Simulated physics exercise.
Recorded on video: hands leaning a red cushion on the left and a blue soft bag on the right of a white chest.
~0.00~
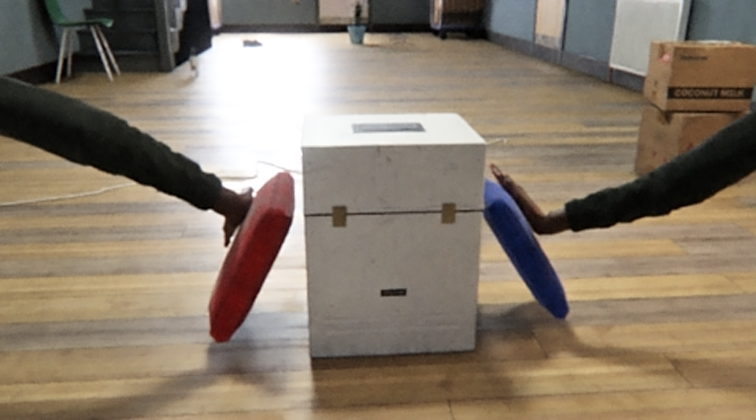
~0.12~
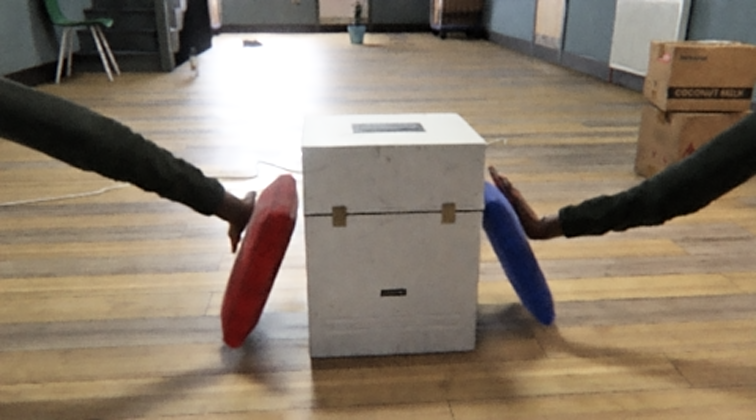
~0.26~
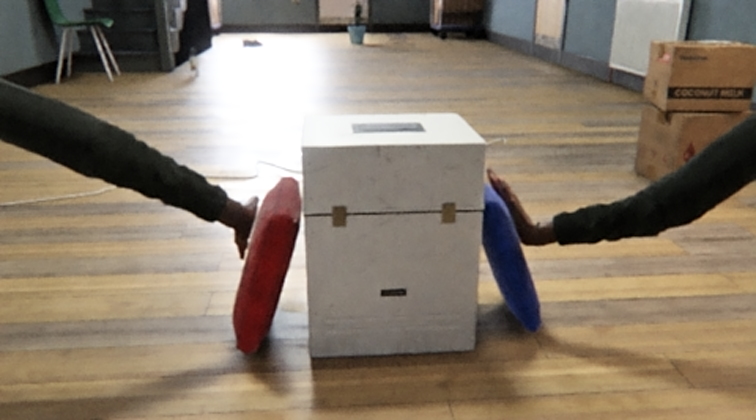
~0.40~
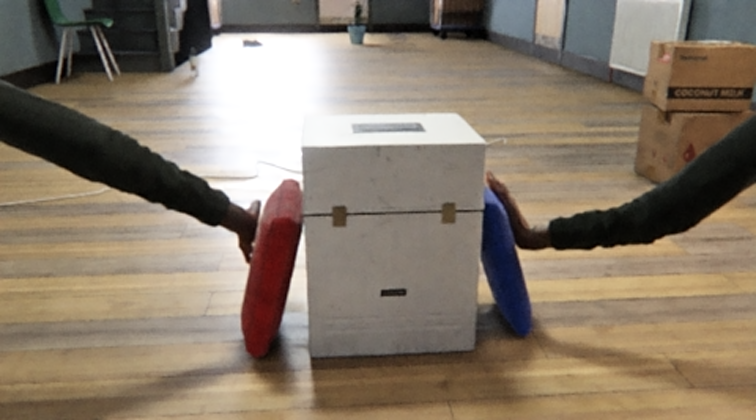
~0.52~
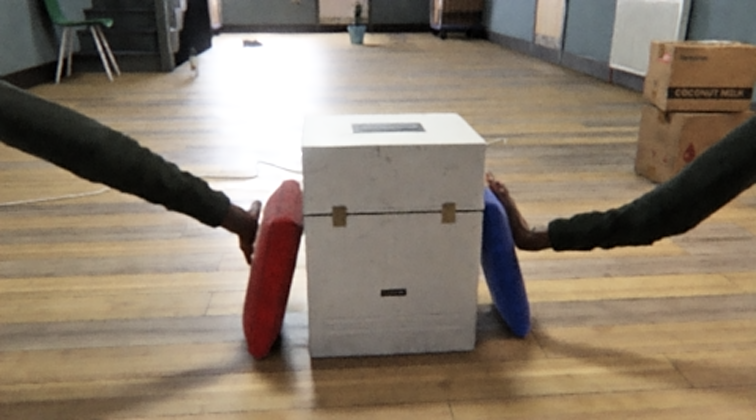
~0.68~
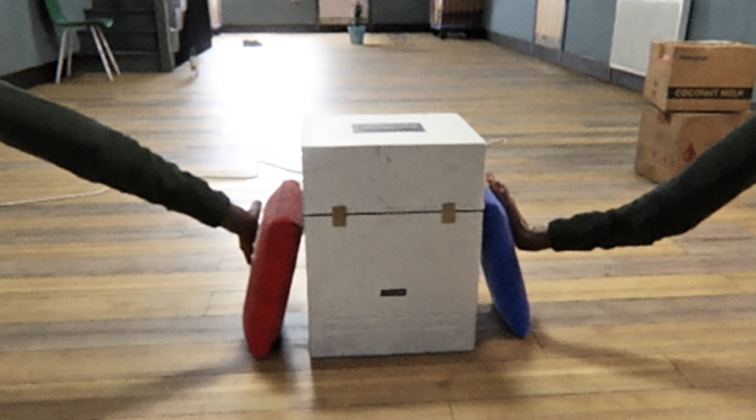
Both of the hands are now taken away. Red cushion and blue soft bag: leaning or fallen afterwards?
Red cushion - leaning; blue soft bag - leaning.
After 1.00 s, cushion propped as before near (276, 264); soft bag propped as before near (495, 256).
In the end, cushion propped as before near (276, 264); soft bag propped as before near (495, 256). The red cushion holds its lean and the blue soft bag remains propped up.
